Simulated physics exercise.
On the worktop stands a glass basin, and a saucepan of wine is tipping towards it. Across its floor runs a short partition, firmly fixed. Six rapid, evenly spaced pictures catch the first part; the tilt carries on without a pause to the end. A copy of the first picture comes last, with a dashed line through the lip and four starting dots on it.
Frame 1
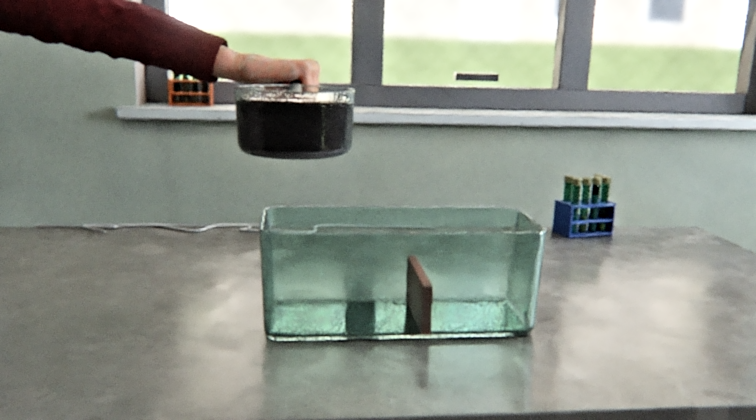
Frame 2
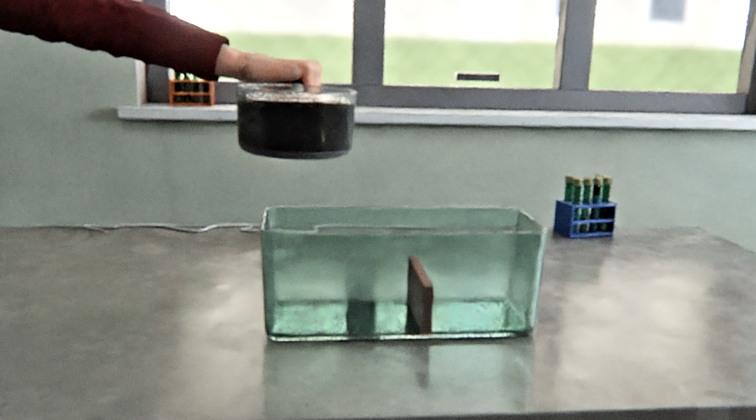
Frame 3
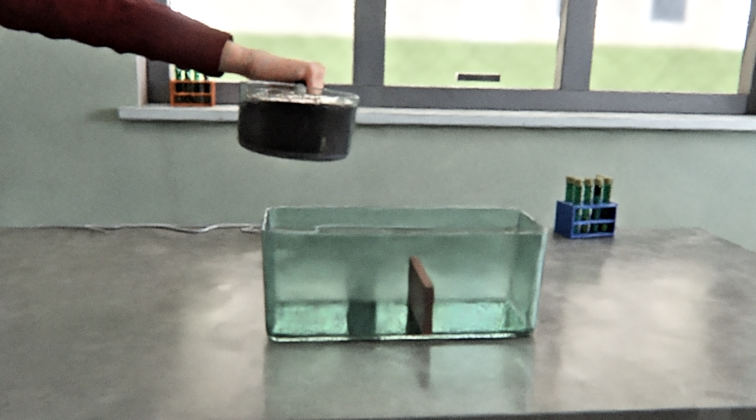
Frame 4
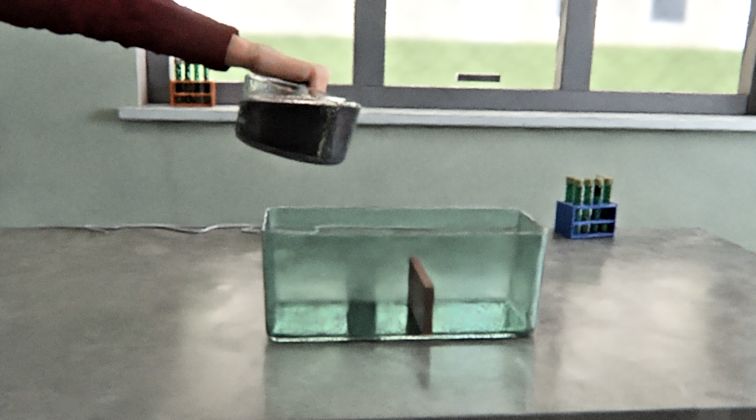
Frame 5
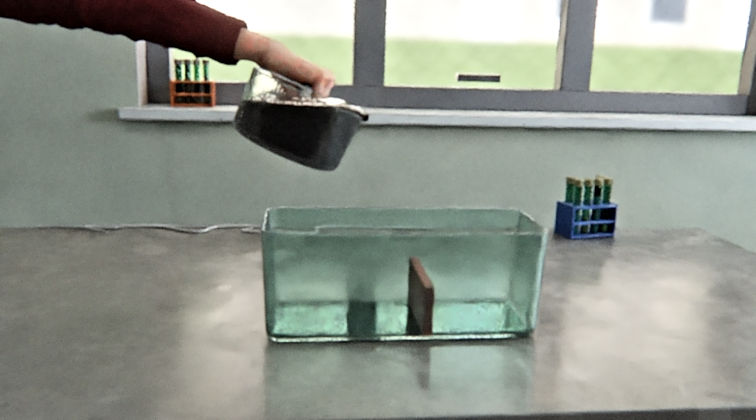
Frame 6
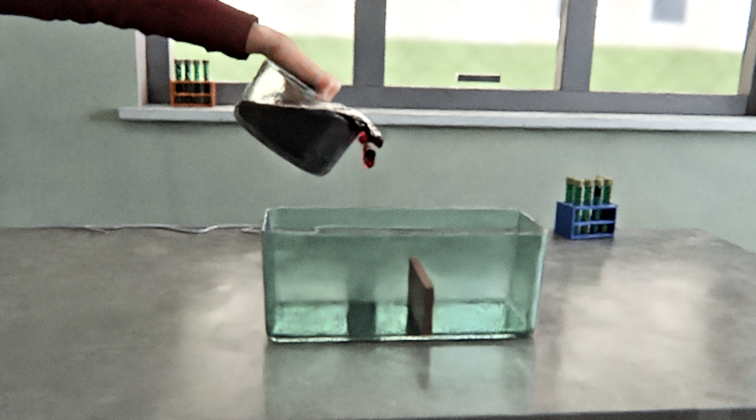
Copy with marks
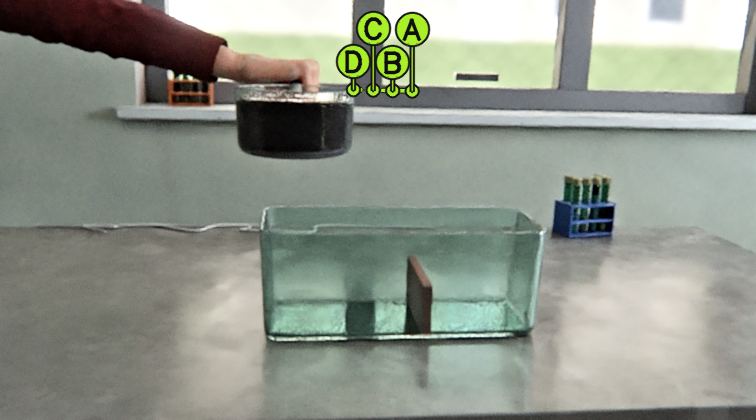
On a grey worktop by a window, a hand held a glass pan of dark red wine above a clear basin with a short partition, then tilted it rightward until wine ran over the lip.
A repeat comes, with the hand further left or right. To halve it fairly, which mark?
I would pick place C.
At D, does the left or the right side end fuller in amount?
The left side.
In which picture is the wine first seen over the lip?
In picture 5.
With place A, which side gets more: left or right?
More ends on the right.
On the marked copy, A at (412, 91); B at (392, 90); C at (373, 90); D at (353, 89).
For place A, about 7 % ends left of the wall and 93 % right of it.
For place B, about 26 % ends left of the wall and 74 % right of it.
For place C, about 47 % ends left of the wall and 53 % right of it.
For place D, about 79 % ends left of the wall and 20 % right of it.
